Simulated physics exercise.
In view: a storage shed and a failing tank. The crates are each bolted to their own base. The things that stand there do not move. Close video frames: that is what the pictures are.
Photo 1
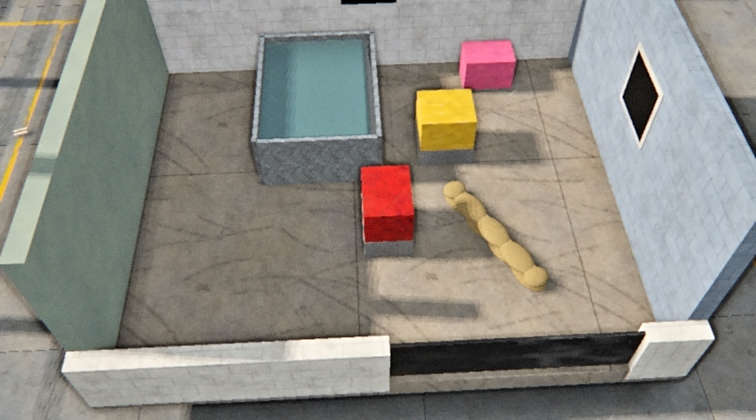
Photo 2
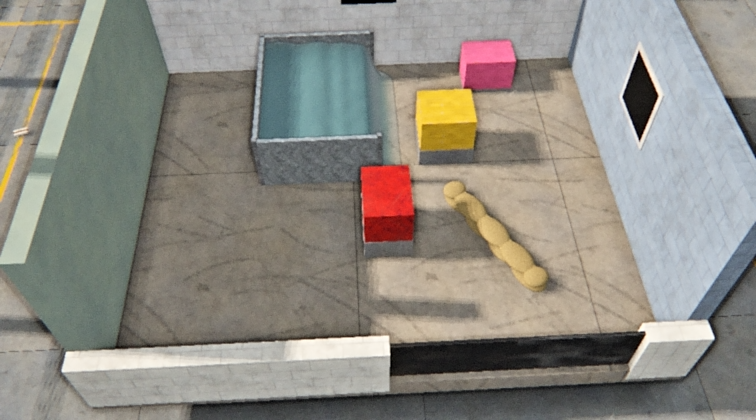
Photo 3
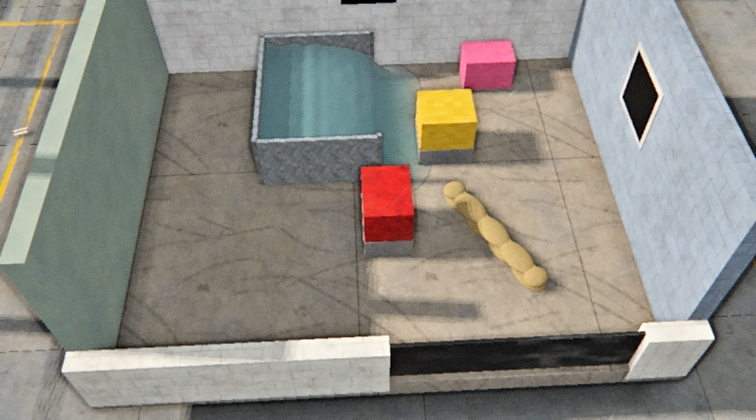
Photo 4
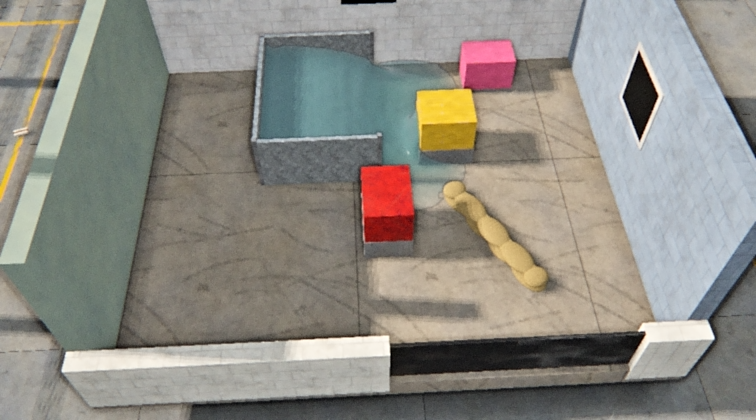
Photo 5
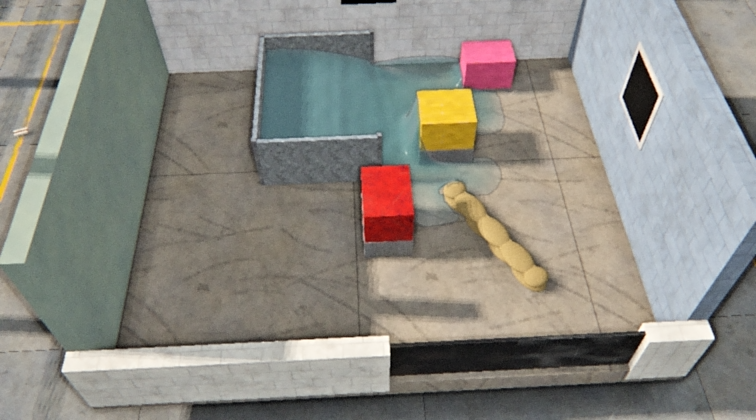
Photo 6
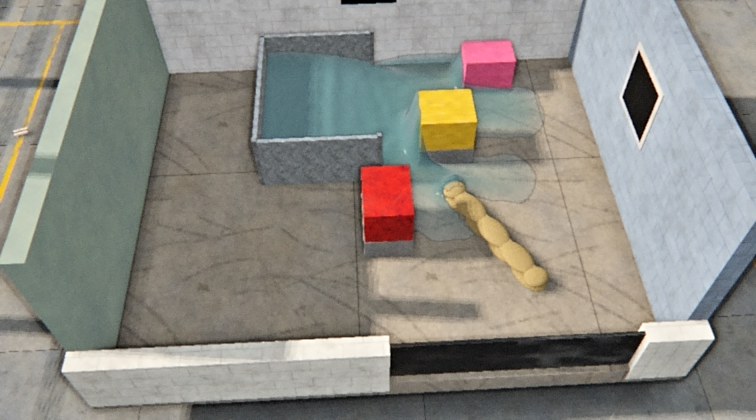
A grey tank losing its right side and pouring water rightward across a concrete floor, spreading around yellow, red and pink blocks.
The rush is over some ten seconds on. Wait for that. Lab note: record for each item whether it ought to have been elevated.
I expect the pink crate to get touched; I expect the red crate to never get touched; I expect the yellow crate to get touched.
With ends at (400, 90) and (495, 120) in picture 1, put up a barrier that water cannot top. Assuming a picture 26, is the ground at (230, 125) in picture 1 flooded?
There: Dry.
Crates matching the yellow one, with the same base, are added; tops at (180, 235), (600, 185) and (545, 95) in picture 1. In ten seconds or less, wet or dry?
Well, the first one stays clear of it, the next one gets caught, and the final one gets caught.
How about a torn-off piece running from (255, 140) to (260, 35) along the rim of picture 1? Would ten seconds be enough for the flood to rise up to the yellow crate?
Then: Yellow remains dry.
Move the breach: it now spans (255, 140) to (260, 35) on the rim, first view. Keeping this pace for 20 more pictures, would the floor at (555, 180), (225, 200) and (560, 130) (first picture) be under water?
Spot one spared, spot two inundated, spot three spared.
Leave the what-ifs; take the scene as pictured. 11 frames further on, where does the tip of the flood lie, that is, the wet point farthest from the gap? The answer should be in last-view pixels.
Farthest reach: (630, 352).
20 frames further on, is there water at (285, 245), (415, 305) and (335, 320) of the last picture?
Result by point, in sequence: Unwetted, then waterlogged, then waterlogged.
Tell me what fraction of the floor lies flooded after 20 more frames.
It comes to 65 per cent.
A moment on, water covers 35 % of the floor; the pink crate water round its plinth, the red crate water round its plinth, the yellow crate water round its plinth.
Next, water covers 50 % of the floor; the pink crate water round its plinth, the red crate water round its plinth, the yellow crate water round its plinth.
Then, water covers 65 % of the floor; the pink crate water round its plinth, the red crate water round its plinth, the yellow crate water round its plinth.
Later, water covers 90 % of the floor; the pink crate water round its plinth, the red crate water round its plinth, the yellow crate water round its plinth.
In the end, water covers 100 % of the floor; the pink crate was topped, the red crate stayed above the water, the yellow crate was topped.
